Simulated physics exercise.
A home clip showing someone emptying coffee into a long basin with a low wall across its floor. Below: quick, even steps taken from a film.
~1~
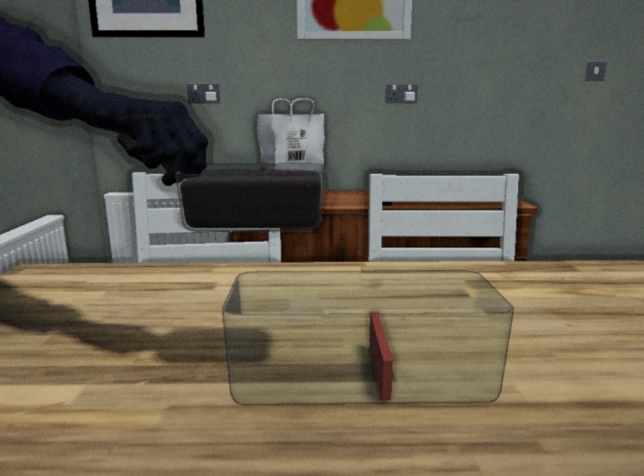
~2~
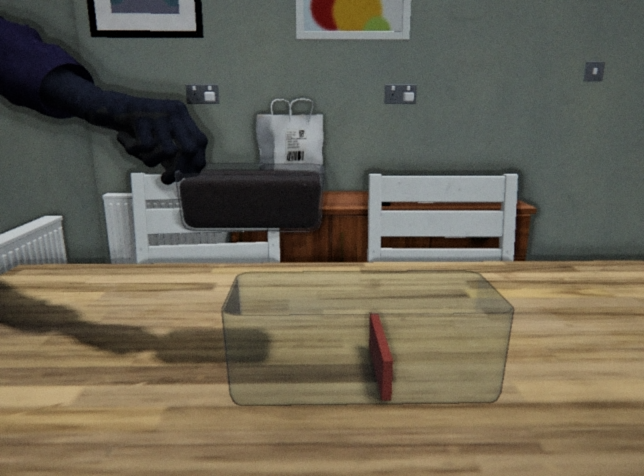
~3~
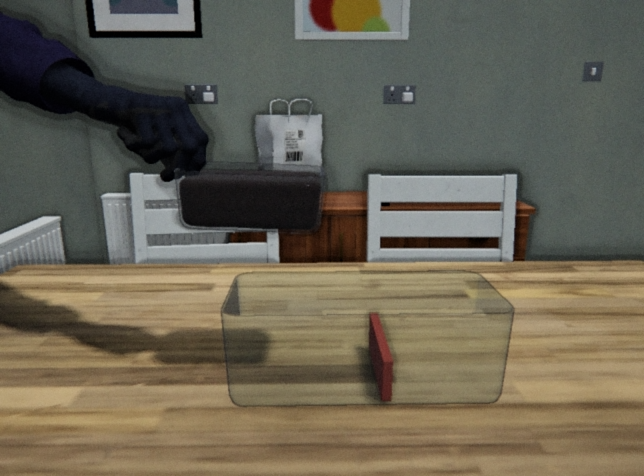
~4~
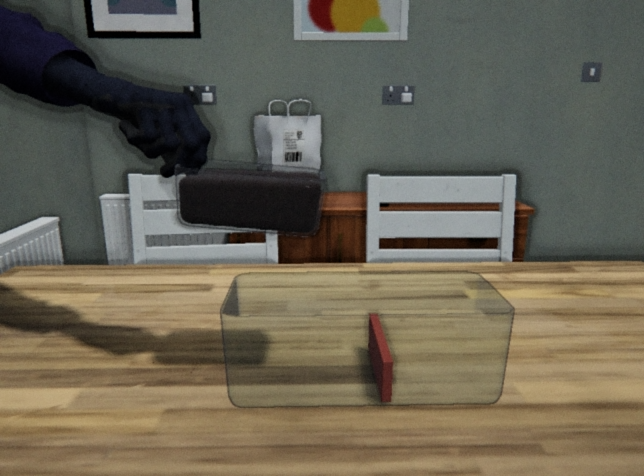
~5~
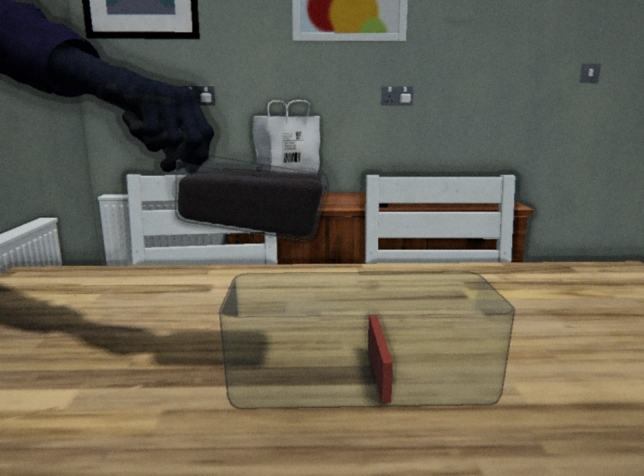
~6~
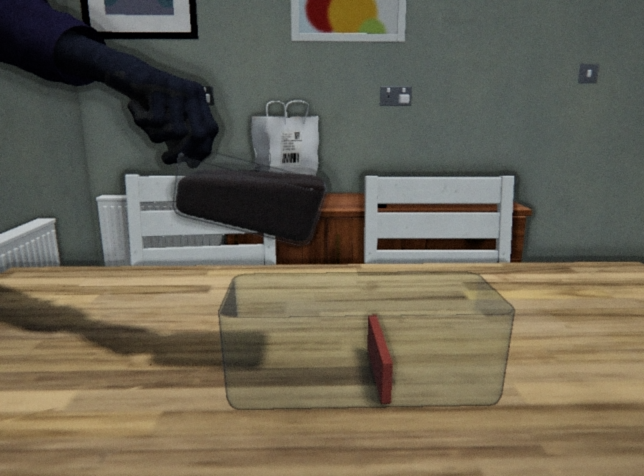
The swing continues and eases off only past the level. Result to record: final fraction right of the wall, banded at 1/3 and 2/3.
Middle band.
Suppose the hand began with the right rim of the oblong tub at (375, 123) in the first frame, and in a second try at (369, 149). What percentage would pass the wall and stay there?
About 75 and 75 per cent.
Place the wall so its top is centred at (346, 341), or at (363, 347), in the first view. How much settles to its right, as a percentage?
About 70 per cent on the first try, and 60 per cent on the second.
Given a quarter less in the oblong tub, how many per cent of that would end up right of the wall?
15 in a hundred.
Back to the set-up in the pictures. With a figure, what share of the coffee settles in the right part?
Near 45 %.
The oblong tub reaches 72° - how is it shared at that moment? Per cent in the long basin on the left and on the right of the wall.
Roughly 15 per cent on the left, roughly 30 per cent on the right.
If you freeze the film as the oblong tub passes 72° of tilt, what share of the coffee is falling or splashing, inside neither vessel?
35 %.
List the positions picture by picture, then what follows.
In the first picture, tilt 0°; pouring edge (323, 171); surface from (189, 177) to (321, 176); the long basin's rim runs from (231, 293) to (495, 291); the wall's top is at (380, 335).
In the second picture, tilt 1°; pouring edge (323, 171); surface from (188, 177) to (320, 177).
In the third picture, tilt 2°; pouring edge (323, 173); surface from (188, 176) to (321, 178).
In the fourth picture, tilt 5°; pouring edge (324, 177); surface from (188, 175) to (321, 179).
In the fifth picture, tilt 10°; pouring edge (324, 182); surface from (187, 175) to (323, 180).
In the sixth picture, tilt 15°; pouring edge (324, 188); surface from (187, 175) to (325, 183); 1 per cent is over the edge.
A moment on, the oblong tub is tipped part way and 23 per cent is still to pour, 13 is left of the wall and 28 right of it.
Next, the oblong tub is tipped right over and 3 per cent is still to pour, 47 is left of the wall and 42 right of it.
Then the oblong tub is tipped right over and 0 per cent is still to pour, 52 is left of the wall and 43 right of it.
Later the oblong tub is tipped right over and 0 per cent is still to pour, 52 is left of the wall and 43 right of it.
In the end 52 per cent lies left of the wall, 43 right of it and 5 outside.
